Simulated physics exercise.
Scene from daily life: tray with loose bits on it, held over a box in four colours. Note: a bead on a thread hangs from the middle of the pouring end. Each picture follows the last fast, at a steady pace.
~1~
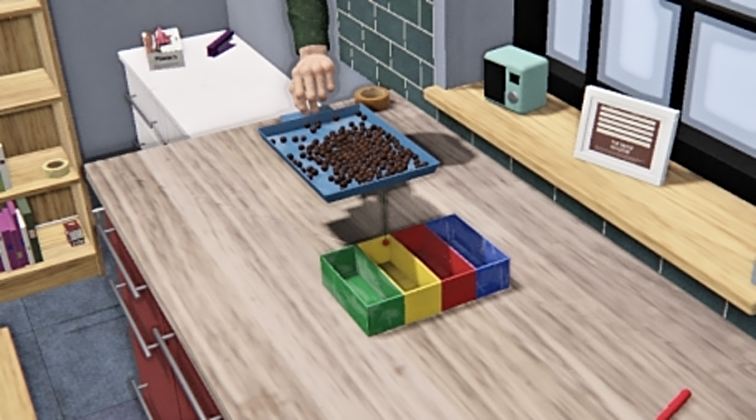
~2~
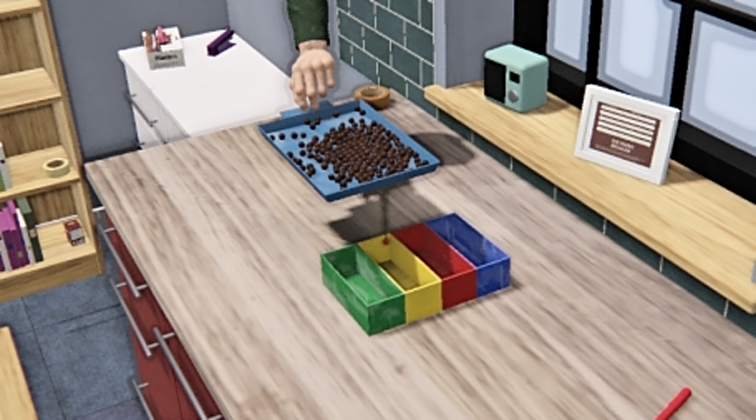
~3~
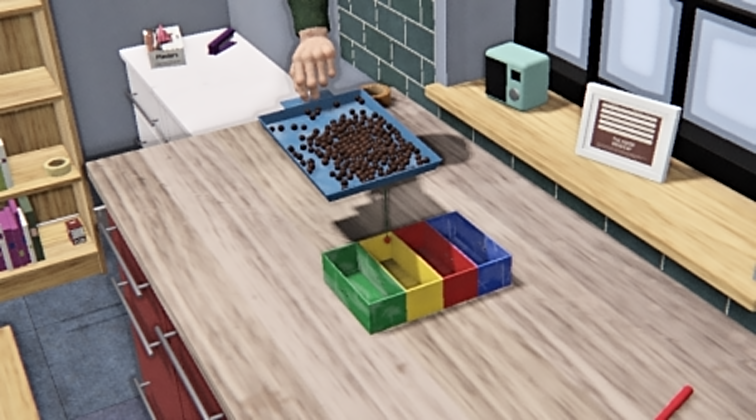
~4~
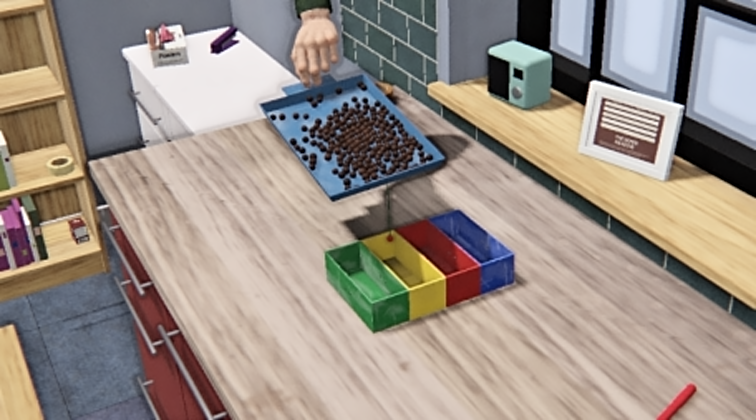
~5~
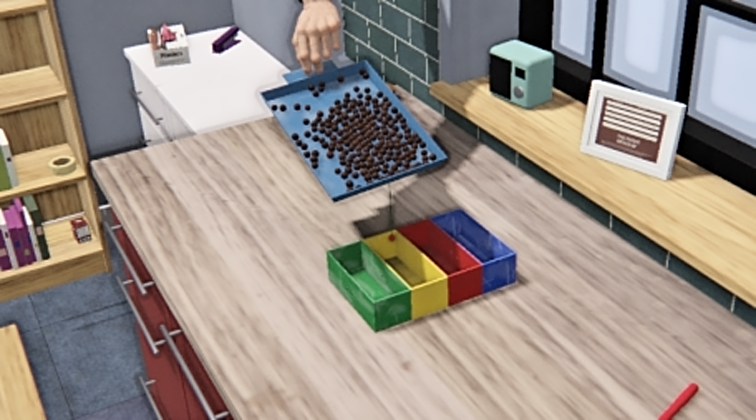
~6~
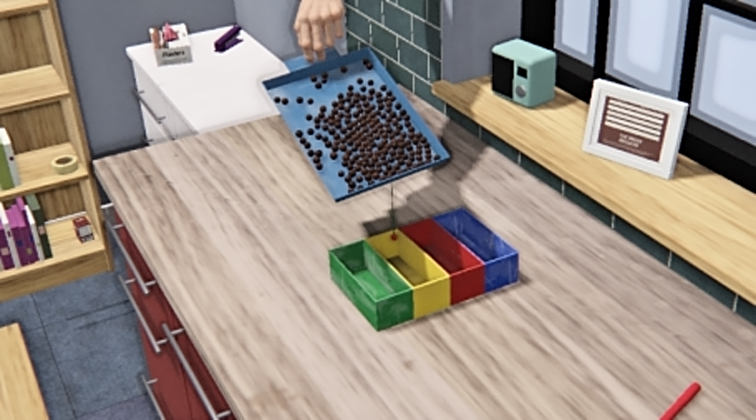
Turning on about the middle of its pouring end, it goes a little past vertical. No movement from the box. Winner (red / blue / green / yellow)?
Green.
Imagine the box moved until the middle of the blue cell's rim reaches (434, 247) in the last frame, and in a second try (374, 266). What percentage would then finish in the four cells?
Around 100 per cent for the first position, around 70 per cent for the second.
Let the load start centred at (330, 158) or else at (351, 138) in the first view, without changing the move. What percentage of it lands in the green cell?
You'd get near 40 percent first and near 40 percent after that.
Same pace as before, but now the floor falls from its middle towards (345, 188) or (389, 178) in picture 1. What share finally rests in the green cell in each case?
You'd get 40 per cent the first time and 10 per cent the second time.
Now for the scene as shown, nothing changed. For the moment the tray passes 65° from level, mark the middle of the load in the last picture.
Mark it at roughly (377, 186) in the final frame.
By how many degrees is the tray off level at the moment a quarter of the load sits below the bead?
Roughly 70 degrees.
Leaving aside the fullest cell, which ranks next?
Second best is the yellow cell.
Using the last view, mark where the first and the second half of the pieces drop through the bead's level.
I'd place the first part at (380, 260) and the rest at (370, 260).
Shortly afterwards, tray tipped steeply; near two thirds on the tray; a little in the green cell; only a few in the yellow cell; only a few in the red cell; near a quarter falling or outside the box.
Next, tray tipped past a quarter turn; only a few on the tray; near a third in the green cell; near a quarter in the yellow cell; a little in the red cell; only a few in the blue cell; near a third falling or outside the box.
Some moments later, tray tipped past a quarter turn; near a third in the green cell; near a quarter in the yellow cell; a little in the red cell; only a few in the blue cell; near a quarter falling or outside the box.
In the end, tray tipped past a quarter turn; near a third in the green cell; near a quarter in the yellow cell; a little in the red cell; only a few in the blue cell; near a quarter outside the box.
